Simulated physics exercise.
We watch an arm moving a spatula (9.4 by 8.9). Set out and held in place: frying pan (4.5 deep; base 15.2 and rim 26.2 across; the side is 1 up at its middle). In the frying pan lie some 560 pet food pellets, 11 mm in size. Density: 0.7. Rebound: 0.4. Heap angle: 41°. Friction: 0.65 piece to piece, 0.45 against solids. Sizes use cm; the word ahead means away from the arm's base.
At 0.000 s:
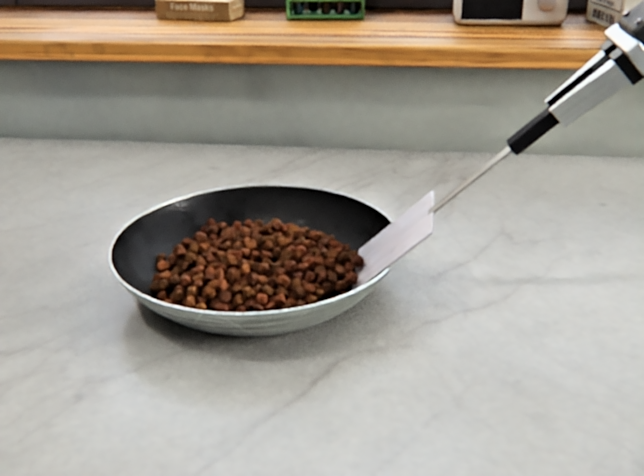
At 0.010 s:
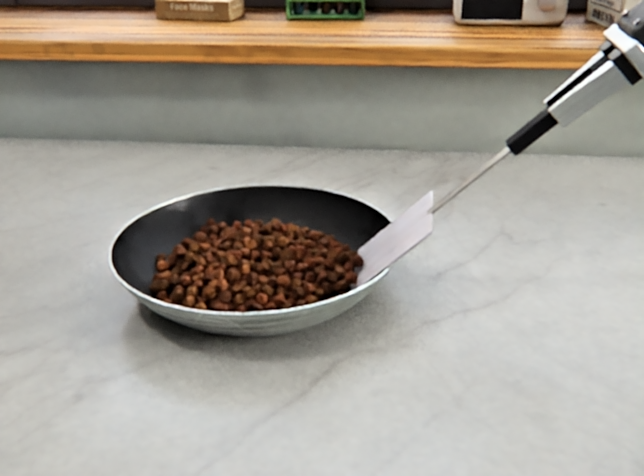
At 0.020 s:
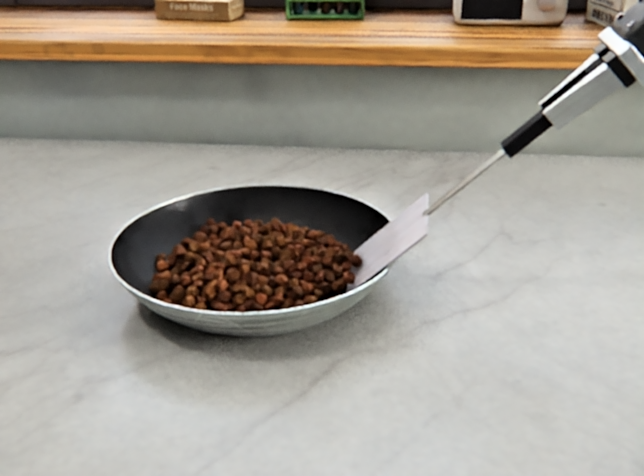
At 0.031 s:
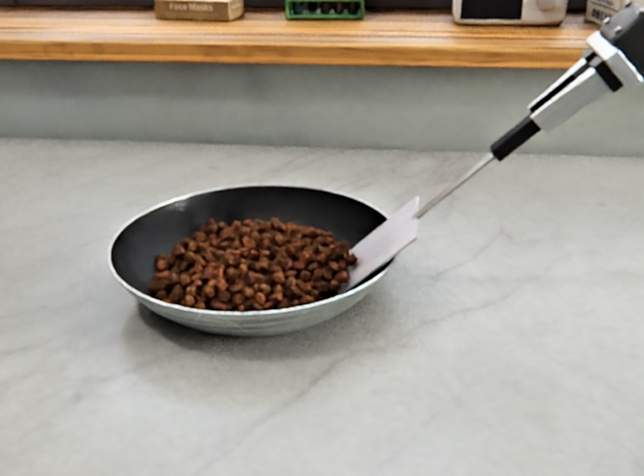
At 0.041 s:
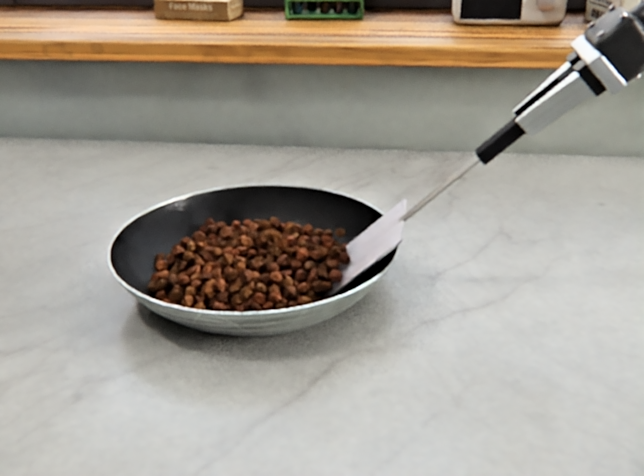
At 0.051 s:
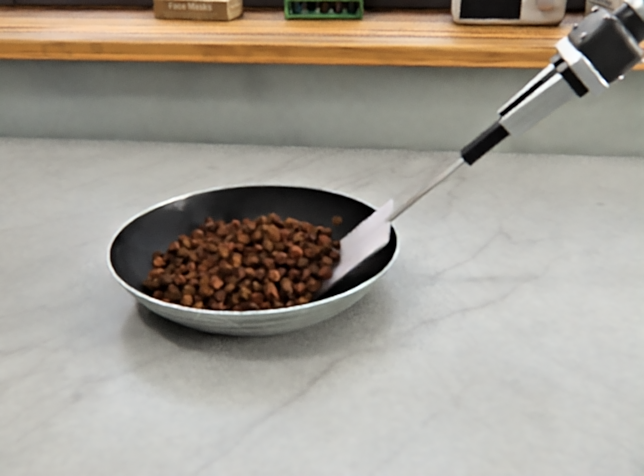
Robotic arm sliding a flat spatula leftward into a dark frying pan, nudging a heap of brown pet food pellets slightly left.
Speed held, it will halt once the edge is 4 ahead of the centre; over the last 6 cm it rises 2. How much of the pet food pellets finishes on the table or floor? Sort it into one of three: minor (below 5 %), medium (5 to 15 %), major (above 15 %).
Medium, 5 to 15 %.
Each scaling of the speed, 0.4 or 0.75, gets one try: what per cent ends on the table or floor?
Try one about 0 %, try two about 0 %.
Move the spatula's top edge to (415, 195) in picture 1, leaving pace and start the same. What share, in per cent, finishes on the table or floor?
About 10%.
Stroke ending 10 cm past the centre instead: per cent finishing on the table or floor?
Roughly 45 %.
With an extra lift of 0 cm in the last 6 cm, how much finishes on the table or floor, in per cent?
Result: Approx. 0 %.
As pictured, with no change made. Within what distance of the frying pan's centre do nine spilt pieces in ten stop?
Roughly 30 cm.
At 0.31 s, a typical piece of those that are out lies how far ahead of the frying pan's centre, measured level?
16 cm.
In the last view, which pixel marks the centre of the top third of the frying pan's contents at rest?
The middle lies somewhere around (160, 244).
After 0.08 s, sloping 44°, highest piece 7 above the table; 565 in the frying pan.
After 0.10 s, sloping 44°, highest piece 8 above the table; 565 in the frying pan.
After 0.31 s, sloping 44°, highest piece 9 above the table; 525 in the frying pan, 27 on the table or floor, 13 on the blade or in flight.
After 1.36 s, sloping 44°, highest piece 6 above the table; 521 in the frying pan, 44 on the table or floor.
In the end, 521 in the frying pan, 44 on the table or floor. That is 8 % on the table or floor.
